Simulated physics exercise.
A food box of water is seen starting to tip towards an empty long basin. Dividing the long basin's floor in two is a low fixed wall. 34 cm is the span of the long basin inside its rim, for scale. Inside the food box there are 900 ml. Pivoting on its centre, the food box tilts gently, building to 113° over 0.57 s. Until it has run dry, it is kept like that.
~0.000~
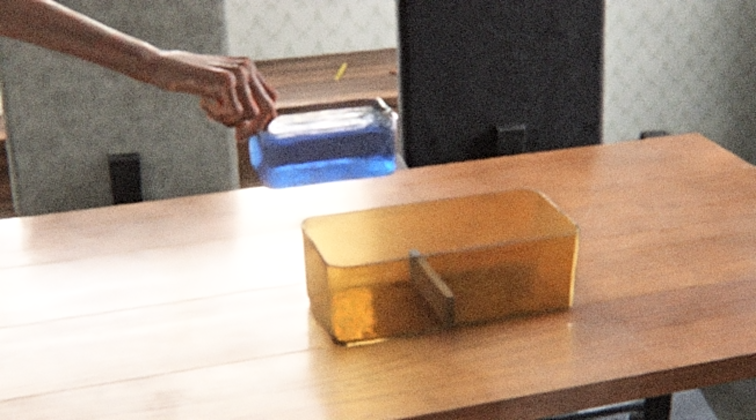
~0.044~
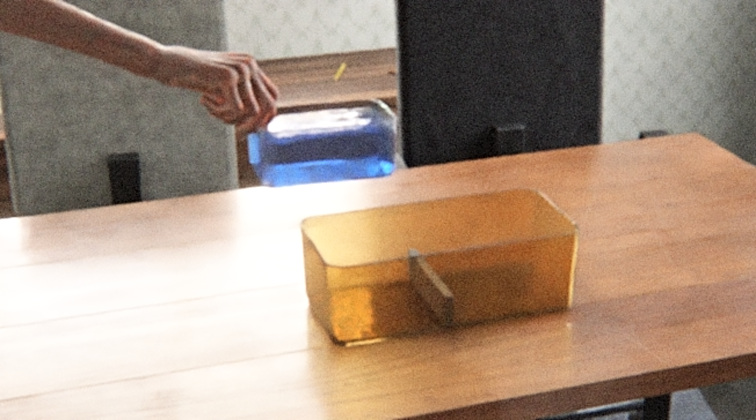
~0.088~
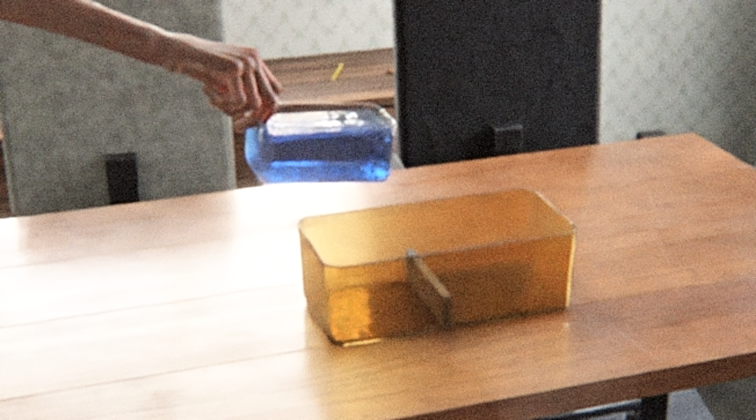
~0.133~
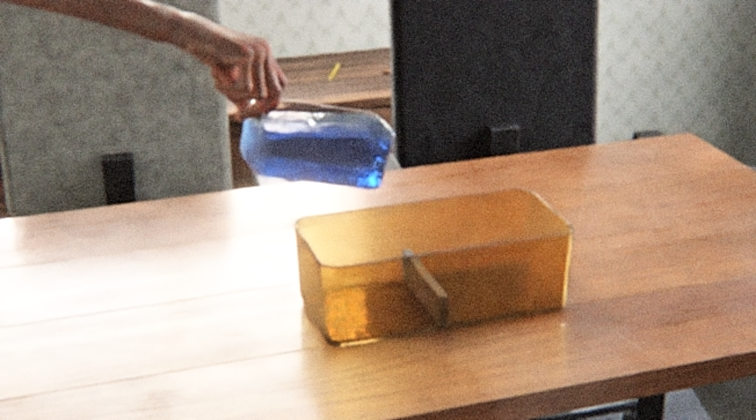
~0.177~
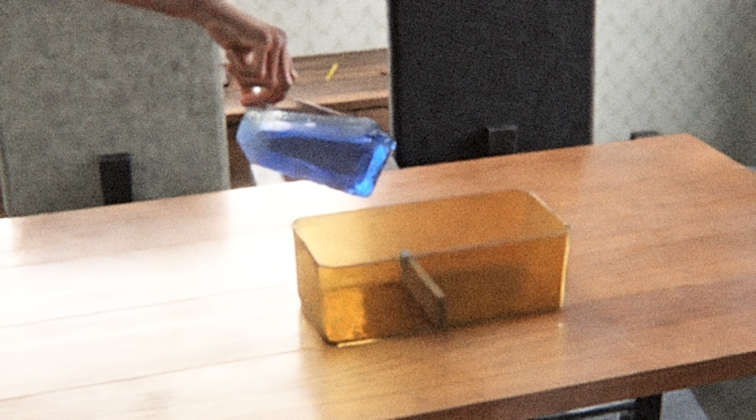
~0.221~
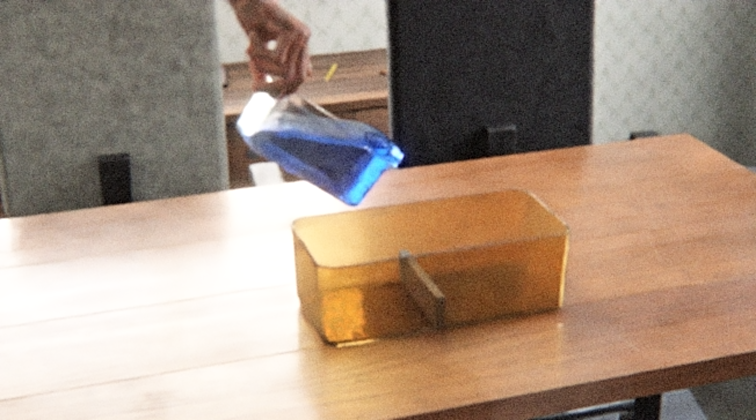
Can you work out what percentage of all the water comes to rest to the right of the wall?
I would put it at 40 per cent.
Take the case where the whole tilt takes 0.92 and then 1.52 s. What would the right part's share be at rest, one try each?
Near 55 in a hundred on the first go and near 65 in a hundred on the second.
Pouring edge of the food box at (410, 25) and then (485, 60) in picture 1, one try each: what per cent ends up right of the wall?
70 per cent first, 75 per cent second.
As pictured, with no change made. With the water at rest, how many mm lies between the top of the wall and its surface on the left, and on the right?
Measured: Left around 20 mm, right around 30 mm.
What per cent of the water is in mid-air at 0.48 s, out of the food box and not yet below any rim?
Near 28 per cent at that time.
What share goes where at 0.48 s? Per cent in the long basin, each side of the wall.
I'd say some 30 on the left and some 32 on the right.
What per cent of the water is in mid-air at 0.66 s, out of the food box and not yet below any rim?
Near 12 percent.
By 0.48 s the tilt is 106° and 10 per cent is still to pour, 30 is left of the wall and 32 right of it.
By 0.66 s the tilt is 113° and 2 per cent is still to pour, 53 is left of the wall and 34 right of it.
By 0.86 s the tilt is 113° and 0 per cent is still to pour, 56 is left of the wall and 39 right of it.
By 1.07 s the tilt is 113° and 0 per cent is still to pour, 57 is left of the wall and 40 right of it.
At rest 57 per cent lies left of the wall, 40 right of it and 4 outside.
